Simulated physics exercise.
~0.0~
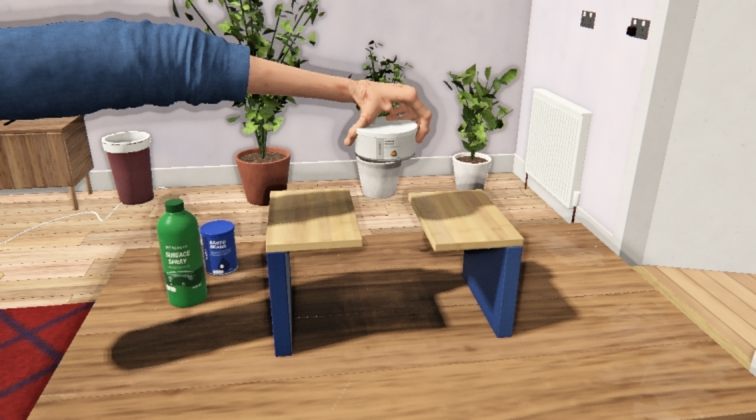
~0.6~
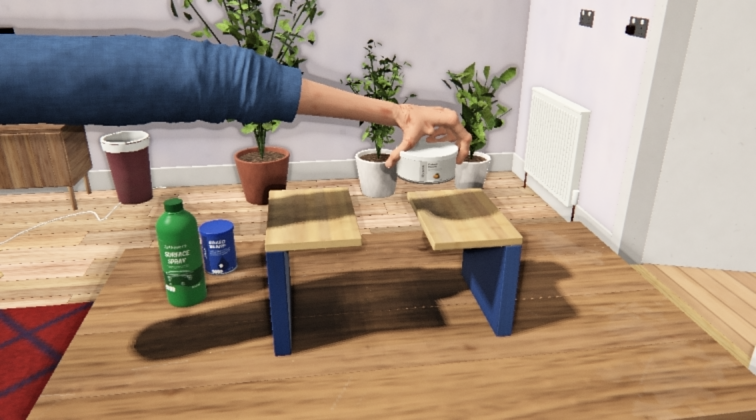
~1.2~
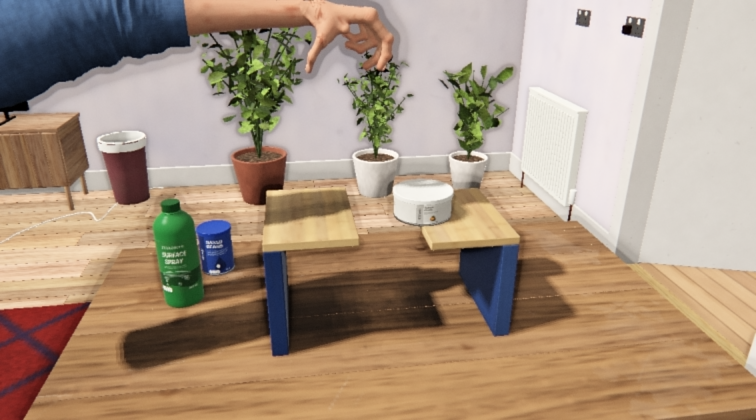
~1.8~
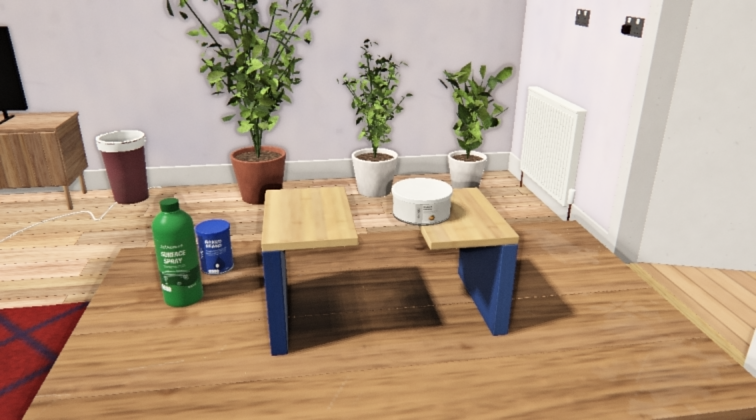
A hand at the end of a blue-sleeved arm holds a white tub above two small supports with pale wooden tops and blue sides, set a little apart on a wooden table. The slightly swaying view looks down across a room with three potted plants, a dark red bin and a white radiator. A green bottle and a blue tin stand to the left. The hand carries the tub right and down, then lets go and draws back. The tub rests caught at the inner edge of the right support, while the bottle and tin stay put.
